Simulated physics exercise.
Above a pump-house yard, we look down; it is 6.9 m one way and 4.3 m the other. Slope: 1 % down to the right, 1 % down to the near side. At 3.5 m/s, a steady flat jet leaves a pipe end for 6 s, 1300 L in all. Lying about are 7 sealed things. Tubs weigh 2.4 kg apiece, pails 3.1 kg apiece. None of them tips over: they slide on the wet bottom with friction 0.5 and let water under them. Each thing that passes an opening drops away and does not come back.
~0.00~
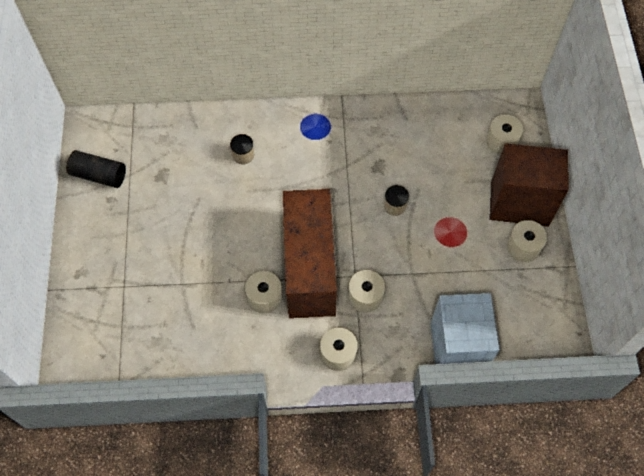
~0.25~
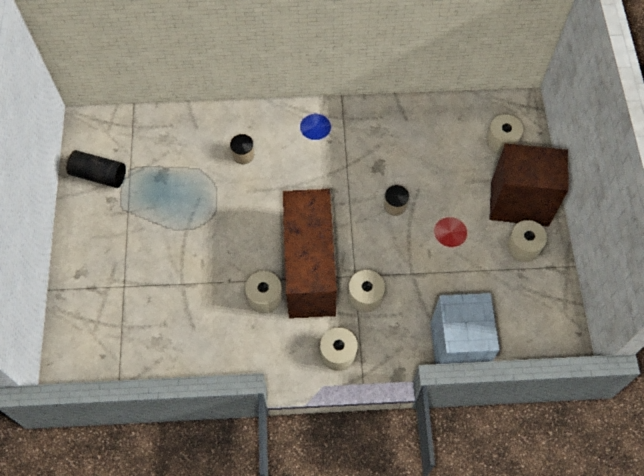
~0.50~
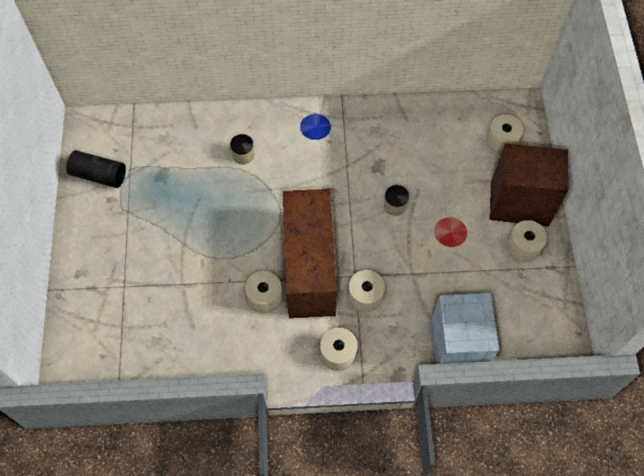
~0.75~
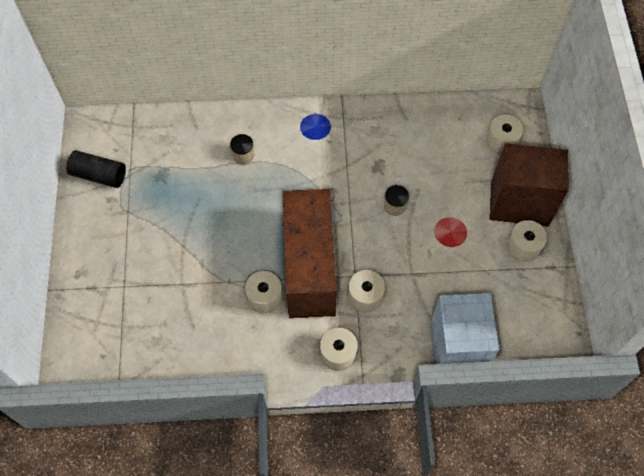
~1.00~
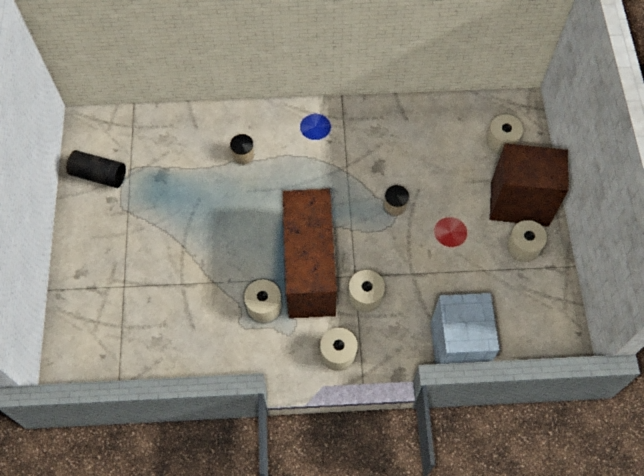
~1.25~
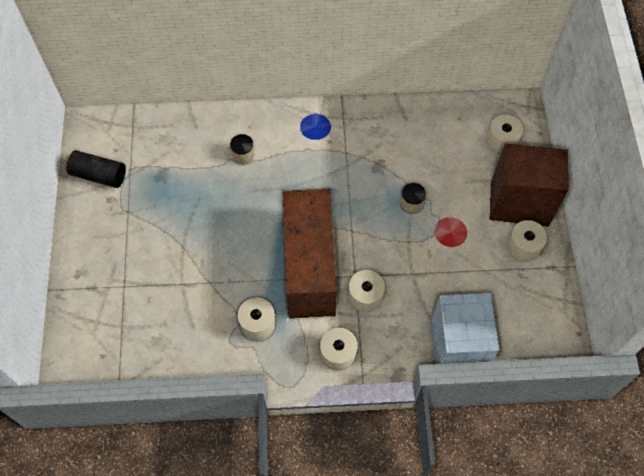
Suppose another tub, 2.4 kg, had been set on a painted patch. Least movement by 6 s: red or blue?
It would have moved least on blue.
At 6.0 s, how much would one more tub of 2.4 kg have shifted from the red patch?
Distance: Approx. 200 cm.
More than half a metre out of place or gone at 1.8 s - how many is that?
I count 2 of them.
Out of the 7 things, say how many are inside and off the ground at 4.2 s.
3.
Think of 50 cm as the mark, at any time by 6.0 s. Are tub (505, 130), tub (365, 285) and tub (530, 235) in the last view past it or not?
First crosses the line, second stays inside the line, third crosses the line.
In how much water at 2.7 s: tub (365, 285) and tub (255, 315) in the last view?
Depth approx. 0 cm / 3 cm.
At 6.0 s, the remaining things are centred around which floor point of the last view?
They're centred close to (343, 237).
After 1.8 s on red it would be 47 cm off in 2 cm of water; on blue it would be 0 cm off in 0 cm of water.
After 2.7 s on red it would be 101 cm off in 3 cm of water; on blue it would be 0 cm off in 0 cm of water.
After 4.2 s on red it would be 146 cm off in 5 cm of water; on blue it would be 0 cm off in 0 cm of water.
After 6.0 s on red it would be 198 cm off in 10 cm of water; on blue it would be 0 cm off in 1 cm of water.
